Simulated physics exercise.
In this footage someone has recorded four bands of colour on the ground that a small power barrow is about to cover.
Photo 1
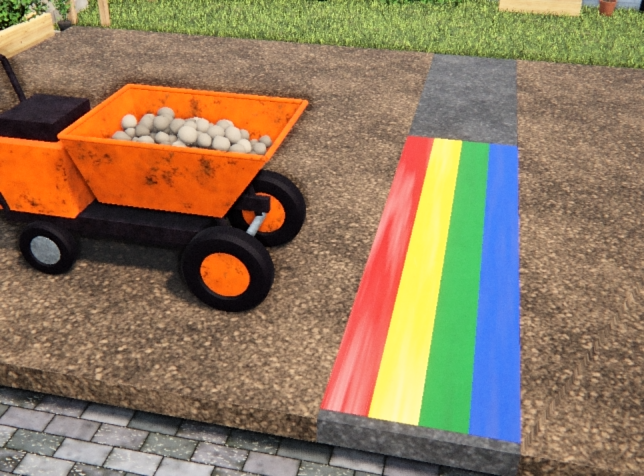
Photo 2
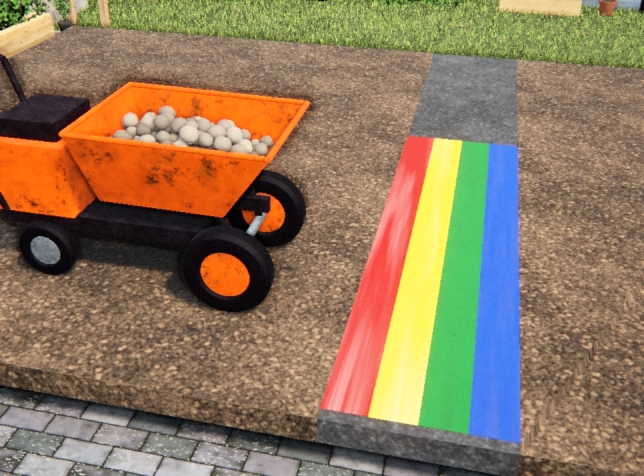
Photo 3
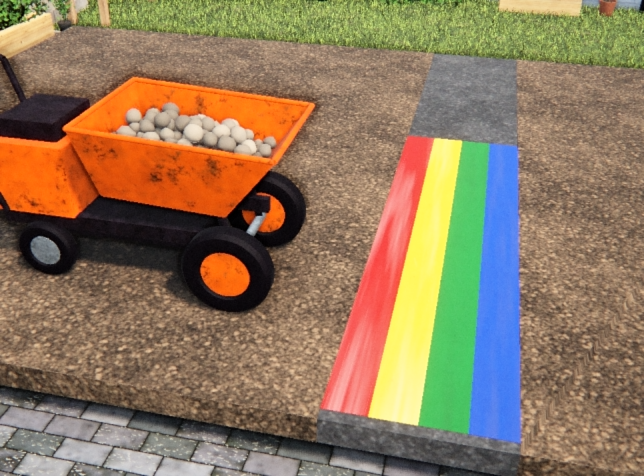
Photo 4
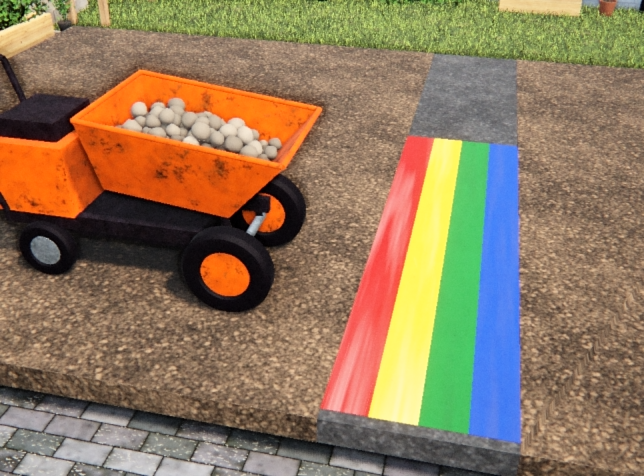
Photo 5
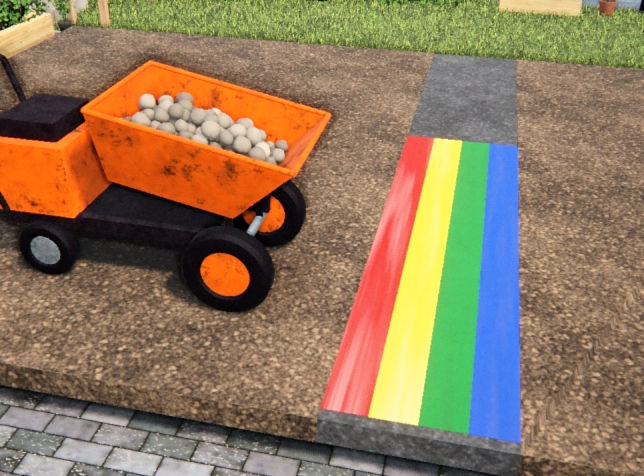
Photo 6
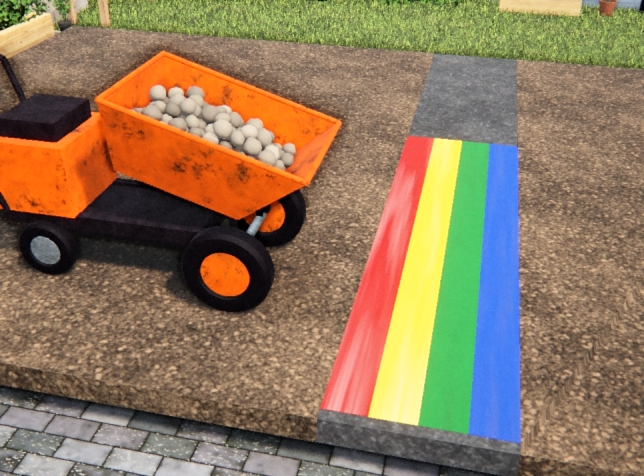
To begin with, an orange skip loaded with rounded grey stones sits level on a small barrow, left of red, yellow, green and blue bands on the ground. The skip then tilts gradually, its rear rising and its lip moving right and down, until it is clearly tipped, while the wheels stay still.
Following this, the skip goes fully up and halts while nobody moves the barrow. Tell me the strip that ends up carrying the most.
Yellow.
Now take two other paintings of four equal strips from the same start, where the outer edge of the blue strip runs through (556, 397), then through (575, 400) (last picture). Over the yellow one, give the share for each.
In turn, 30 and 30 in a hundred.
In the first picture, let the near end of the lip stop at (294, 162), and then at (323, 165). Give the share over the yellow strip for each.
First try: Around 20 %; second try: Around 10 %.
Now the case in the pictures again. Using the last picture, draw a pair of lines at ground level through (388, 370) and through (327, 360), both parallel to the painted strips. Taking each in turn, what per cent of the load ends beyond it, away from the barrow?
Estimate, first then second: 70 %, 90 %.
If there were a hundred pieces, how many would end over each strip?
In per cent, approximately: Red 10, yellow 30, green 20, blue 15.
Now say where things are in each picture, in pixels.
The first frame shows lip of the skip near (266, 159), level; top of the load near (165, 149), river pebbles; red strip near (359, 360); yellow strip near (404, 367); green strip near (449, 374); blue strip near (496, 382).
The second frame shows lip of the skip near (268, 160), level; top of the load near (166, 148).
The third frame shows lip of the skip near (274, 163), tipped barely; top of the load near (166, 135).
The fourth frame shows lip of the skip near (282, 167), tipped a little; top of the load near (163, 132).
The fifth frame shows lip of the skip near (293, 174), tipped a little; top of the load near (171, 127).
The sixth frame shows lip of the skip near (306, 183), tipped clearly; top of the load near (173, 110); red strip near (359, 360); yellow strip near (404, 367); green strip near (449, 374); blue strip near (496, 382).
Shortly afterwards, skip tipped steeply; the whole lot in the skip.
Next, skip tipped right over; the bulk in the skip; a little over the red strip; a little over the yellow strip; only a few over the green strip; only a few falling.
Some moments later, skip tipped right over; near a quarter in the skip; a little over the red strip; near a quarter over the yellow strip; near a quarter over the green strip; a little over the blue strip; a little off the paint.
In the end, skip tipped right over; a little in the skip; a little over the red strip; near a quarter over the yellow strip; near a quarter over the green strip; a little over the blue strip; a little off the paint.
